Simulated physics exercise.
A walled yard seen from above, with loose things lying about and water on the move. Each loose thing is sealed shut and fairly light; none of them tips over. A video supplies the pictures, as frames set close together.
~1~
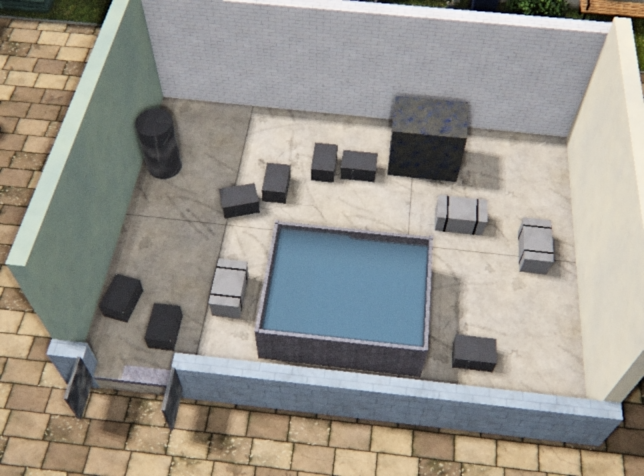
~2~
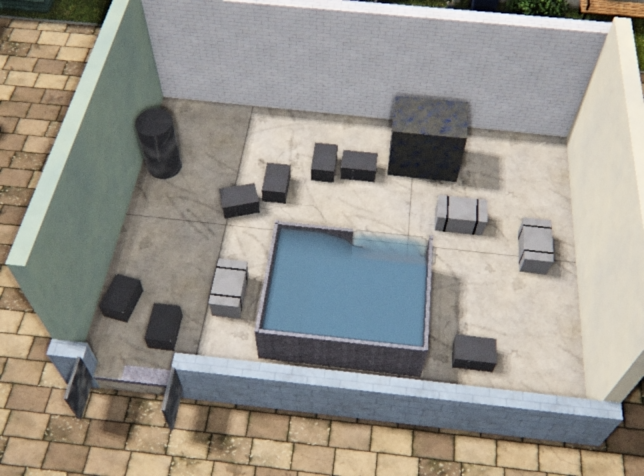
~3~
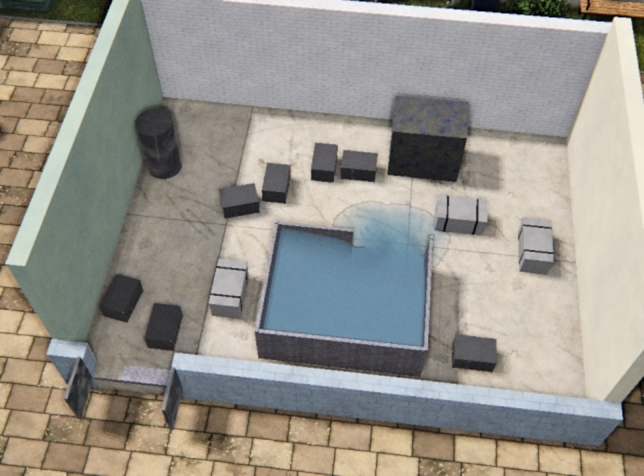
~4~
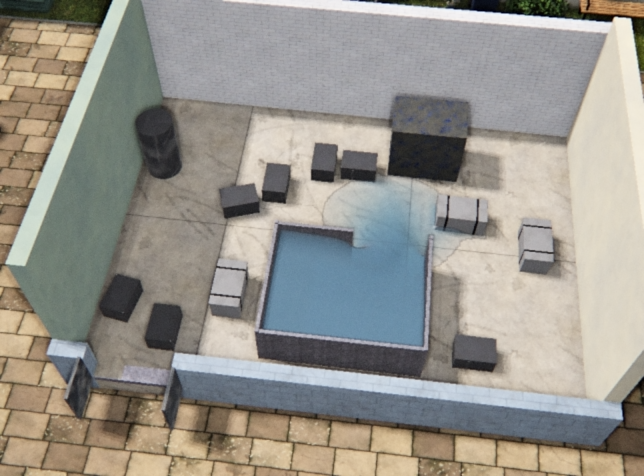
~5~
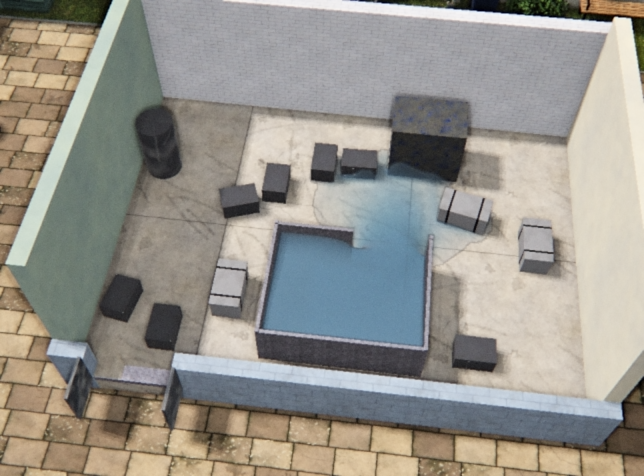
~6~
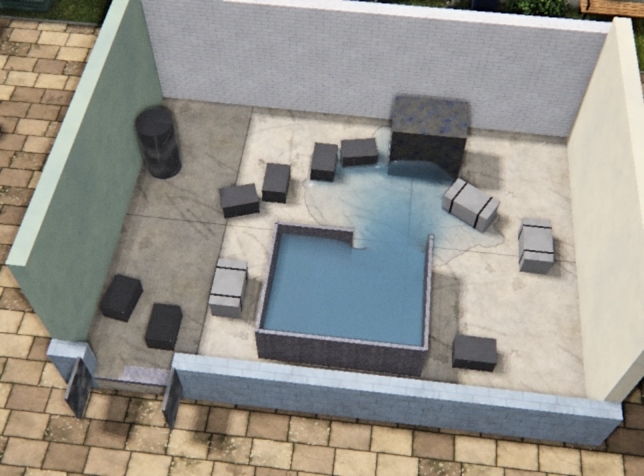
To begin with, a walled yard holds a full pool of still blue water, with dark and grey boxes scattered around it. A gap opens in the pool's back wall and water spreads across the pale floor behind, nudging a strapped grey box rightward and slightly shifting a dark one.
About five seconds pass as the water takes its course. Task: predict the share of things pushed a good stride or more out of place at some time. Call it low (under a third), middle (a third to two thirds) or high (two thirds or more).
Middle.
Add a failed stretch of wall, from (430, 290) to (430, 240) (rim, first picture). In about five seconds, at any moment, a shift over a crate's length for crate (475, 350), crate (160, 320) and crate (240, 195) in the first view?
The first: Got that far; the second: Never got that far; the third: Never got that far.
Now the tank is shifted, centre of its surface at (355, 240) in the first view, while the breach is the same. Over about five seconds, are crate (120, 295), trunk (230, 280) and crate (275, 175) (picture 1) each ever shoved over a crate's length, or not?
Object by object, in turn: Lingered near its place, lingered near its place, lingered near its place.
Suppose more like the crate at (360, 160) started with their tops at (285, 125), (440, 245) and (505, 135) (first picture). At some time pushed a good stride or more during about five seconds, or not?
Shoved clear, shoved clear, shoved clear.
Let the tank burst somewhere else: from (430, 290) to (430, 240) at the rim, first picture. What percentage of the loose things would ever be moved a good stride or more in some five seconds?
That works out to about 20 per cent of them.
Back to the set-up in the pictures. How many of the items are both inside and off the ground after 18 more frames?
The tally stands at 2.
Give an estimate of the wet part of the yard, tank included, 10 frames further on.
By my count it's near 50 in a hundred.
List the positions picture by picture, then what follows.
A trunk at (462, 208) rests on the ground; a crate at (359, 160) rests on the ground; 0 of 10 have shifted, in the first frame.
A trunk at (462, 208), on the bottom; a crate at (359, 160), on the bottom; 0 of 10 have shifted, in the second frame.
A trunk at (462, 208) rests on the ground; a crate at (359, 160), on the bottom; 0 of 10 have shifted, in the third frame.
A trunk at (463, 208) rests on the ground; a crate at (359, 160) rests on the ground; 0 of 10 have shifted, in the fourth frame.
A trunk at (466, 204) rests on the ground, close to its start; a crate at (359, 158) rests on the ground, close to its start; 1 of 10 have shifted, in the fifth frame.
A trunk at (472, 198), on the bottom, close to its start; a crate at (359, 148) rests on the ground, close to its start; 2 of 10 have shifted, in the sixth frame.
A moment on, 2 of 10 are well off their spots; 0 afloat.
Next, 3 of 10 are well off their spots; 2 afloat.
Later, 3 of 10 are well off their spots; 2 afloat.
In the end, 4 of 10 are well off their spots, and 4 have been at some point; 3 afloat.
